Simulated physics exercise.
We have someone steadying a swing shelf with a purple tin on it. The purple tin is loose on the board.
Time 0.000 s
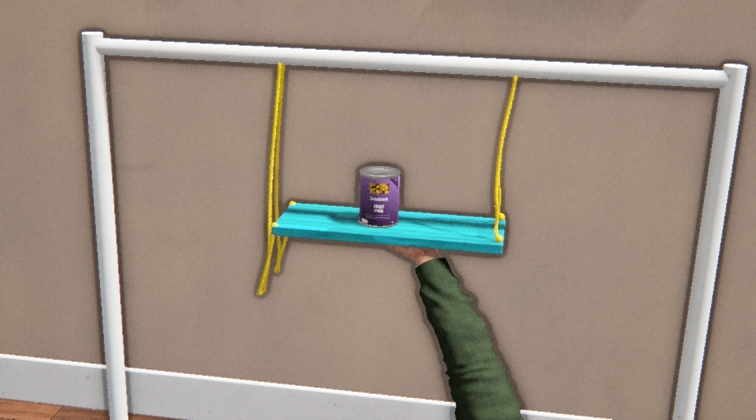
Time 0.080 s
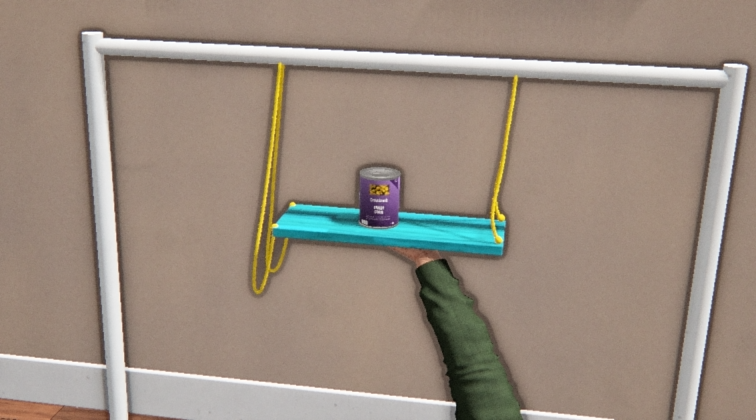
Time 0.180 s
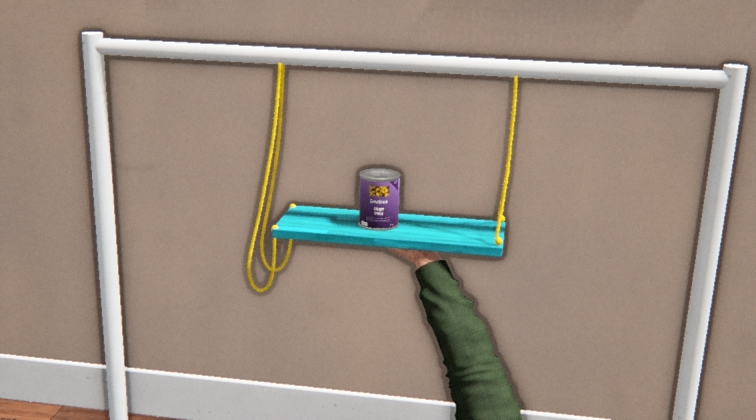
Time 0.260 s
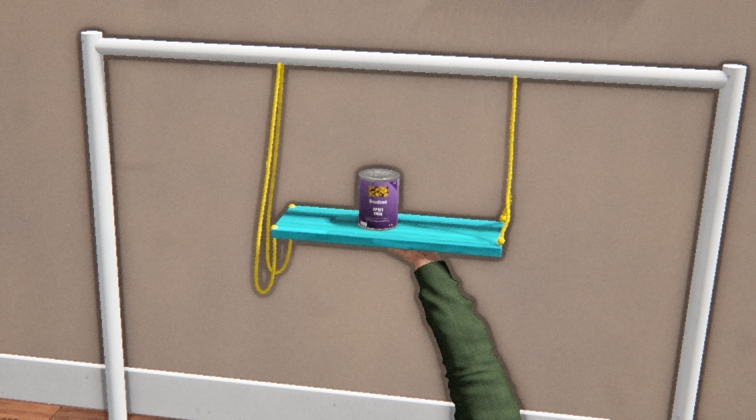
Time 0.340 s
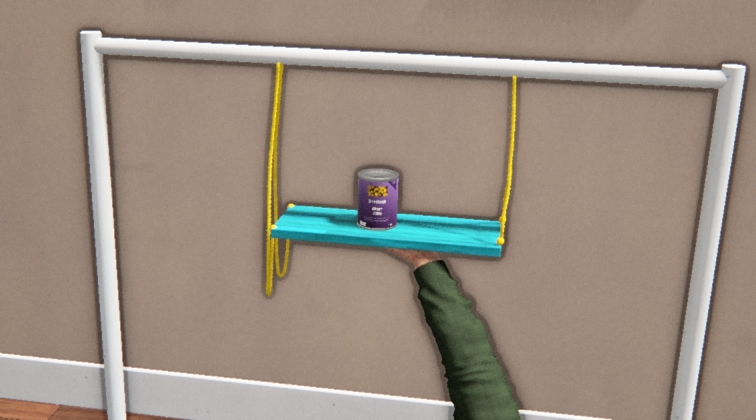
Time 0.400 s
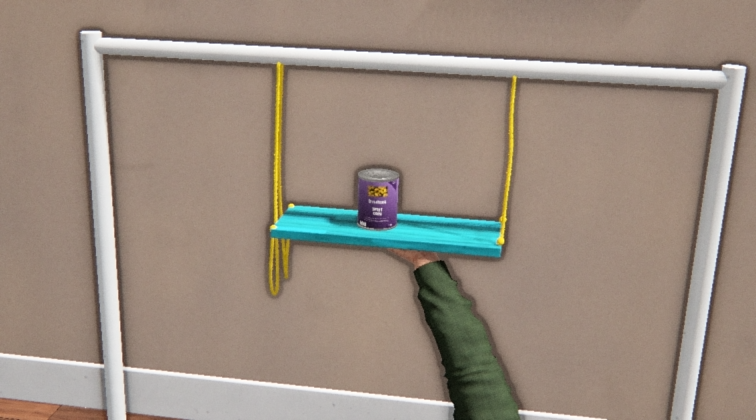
A green-sleeved arm steadying a turquoise swing shelf with a purple tin on it while the slack yellow cords sway slightly.
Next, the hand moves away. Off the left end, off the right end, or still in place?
Leaves by the left.
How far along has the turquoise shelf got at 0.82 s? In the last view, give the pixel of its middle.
Near pixel (465, 291).
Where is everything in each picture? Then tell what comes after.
Purple tin (379, 197); turquoise shelf (385, 240), in the first frame.
Purple tin (379, 198), in the second frame.
Purple tin (379, 199), in the third frame.
Purple tin (379, 200); turquoise shelf (384, 243), in the fourth frame.
Purple tin (378, 199), in the fifth frame.
Purple tin (378, 200); turquoise shelf (383, 243); left shoelaces slack, hanging in a loop; right shoelaces almost straight, in the sixth frame.
After 0.82 s, board tipped 41° down to the left; tin sliding near (302, 308).
After 1.36 s, board tipped 44° down to the left; tin on the floor.
After 1.90 s, board tipped 41° down to the left; tin on the floor.
In the end, board tipped 42° down to the left; tin on the floor. The purple tin drops leftwards.
